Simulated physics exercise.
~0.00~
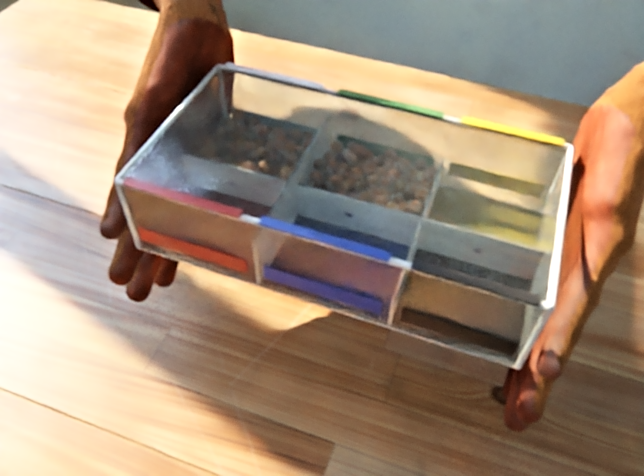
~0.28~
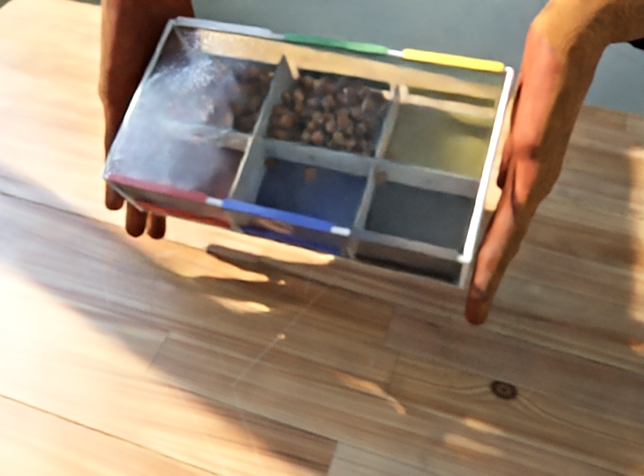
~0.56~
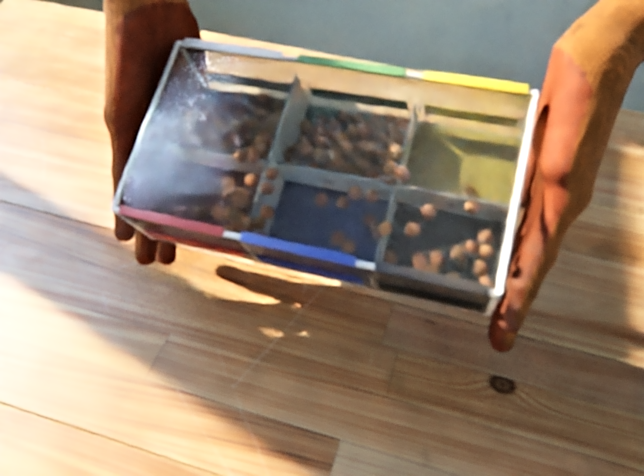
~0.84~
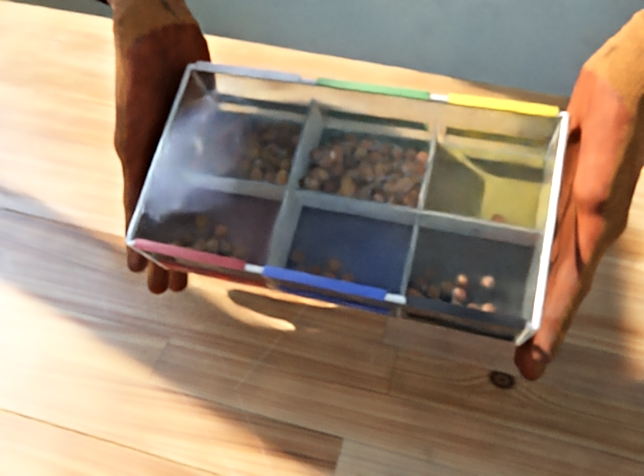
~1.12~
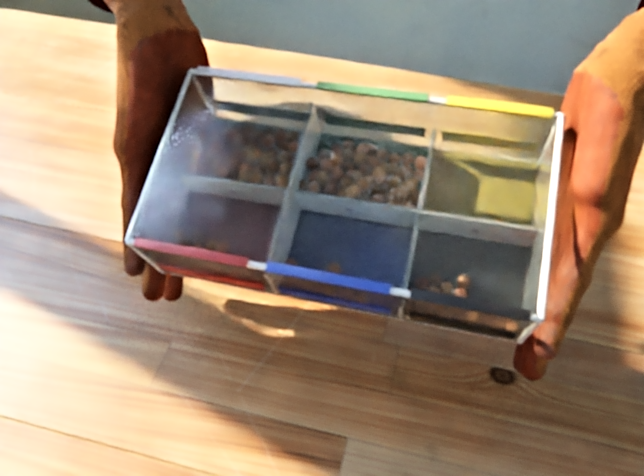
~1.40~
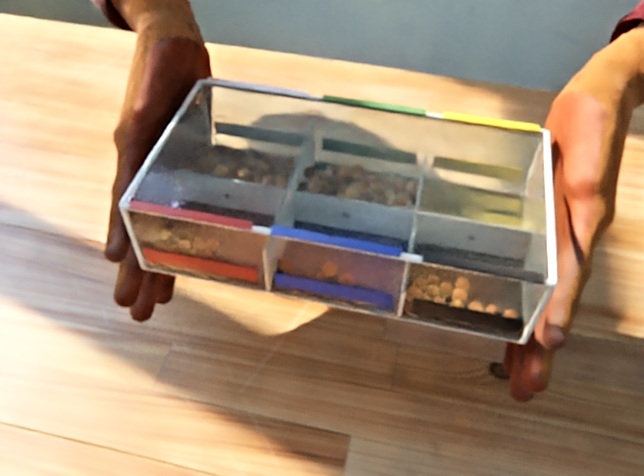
To begin with, two hands hold a clear-lidded box of six compartments above a wooden table, with small brown balls gathered in the two back sections marked white and green. The hands lift the box and tip its face toward the viewer, and the near row comes into plain view. Then, as the box shifts right, balls scatter into the red, blue and black sections in front. The hands lower it slightly and ease it back toward level. Finally, most balls remain in the white and green sections, a few sit along the front, and the yellow one stays empty.
